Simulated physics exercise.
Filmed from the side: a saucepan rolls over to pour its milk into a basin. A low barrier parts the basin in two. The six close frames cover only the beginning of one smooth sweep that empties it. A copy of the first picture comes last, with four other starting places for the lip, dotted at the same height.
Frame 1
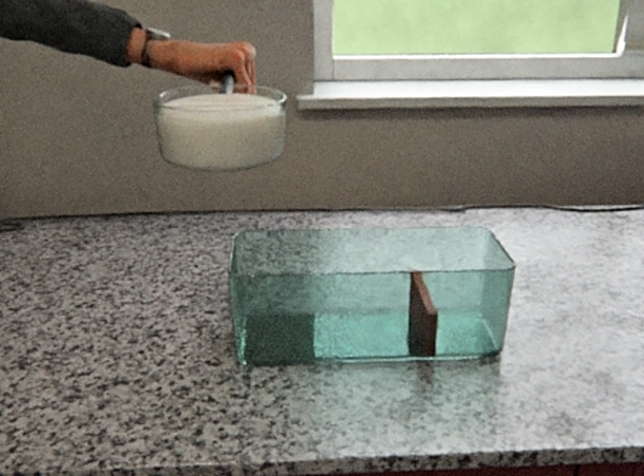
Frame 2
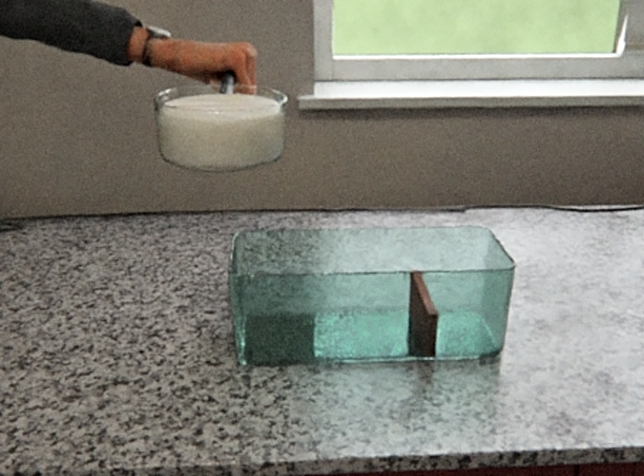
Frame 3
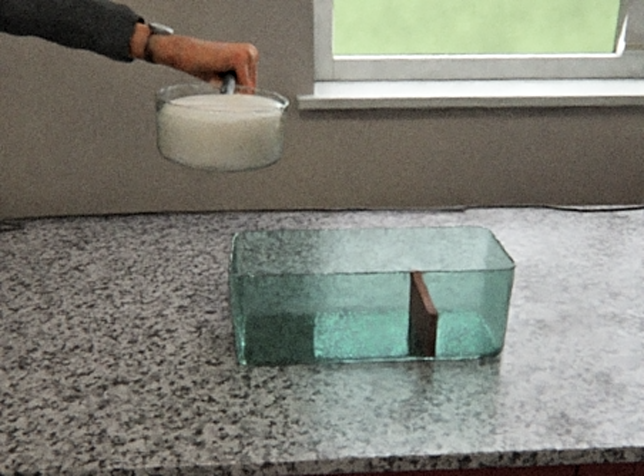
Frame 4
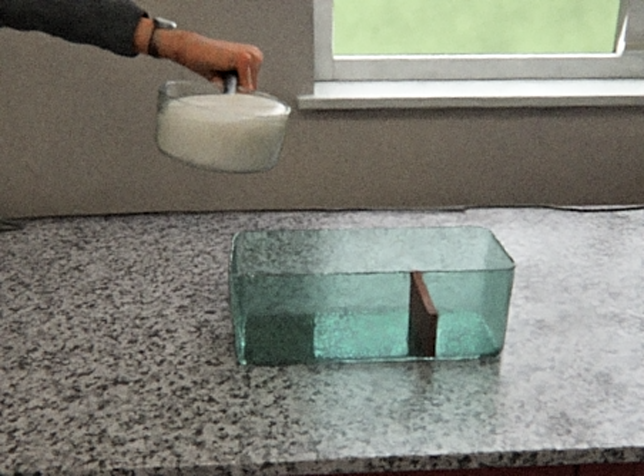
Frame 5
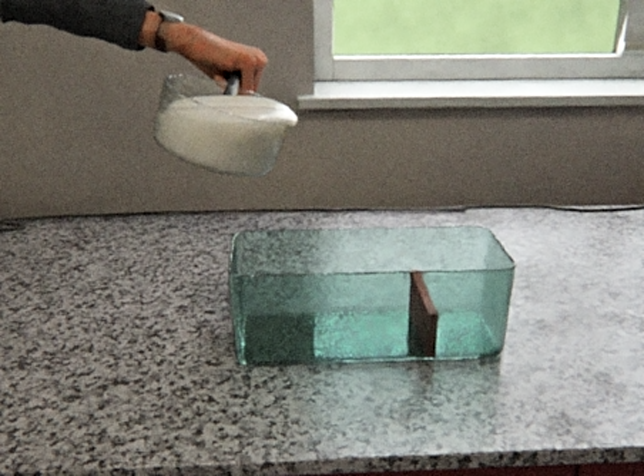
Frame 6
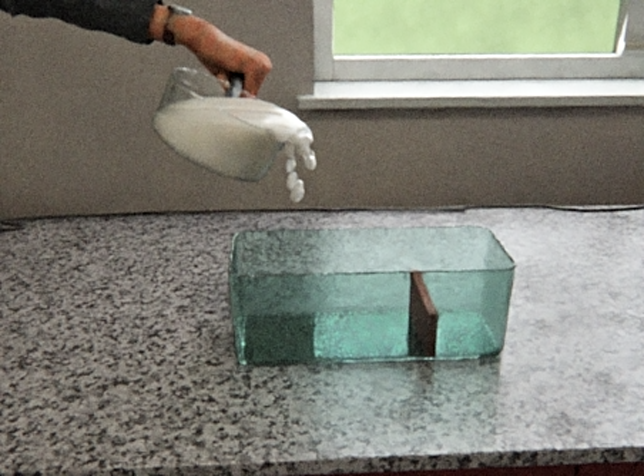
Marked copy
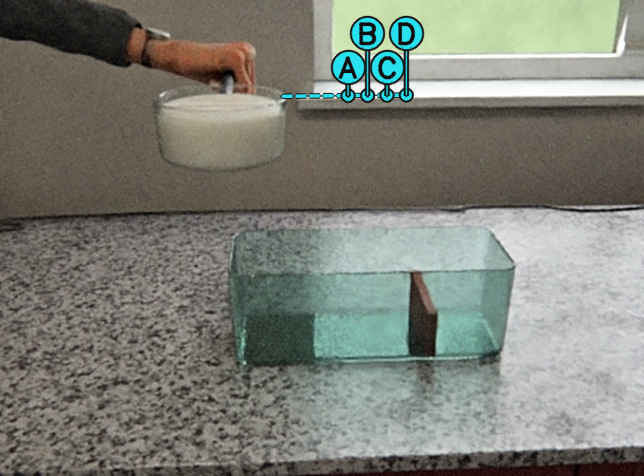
A hand tilting a clear glass pan of milk rightward above a divided glass basin, milk starting to dribble over the lip.
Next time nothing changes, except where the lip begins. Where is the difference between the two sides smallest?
B beats the others.
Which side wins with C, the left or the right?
The right side.
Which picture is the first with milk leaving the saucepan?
Picture 5.
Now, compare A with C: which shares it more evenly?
Dot C.
In cyan, A at (348, 95); B at (367, 95); C at (387, 95); D at (406, 95).
With A, about 80 % ends left of the wall and 19 % right of it.
With B, about 51 % ends left of the wall and 49 % right of it.
With C, about 32 % ends left of the wall and 68 % right of it.
With D, about 24 % ends left of the wall and 76 % right of it.
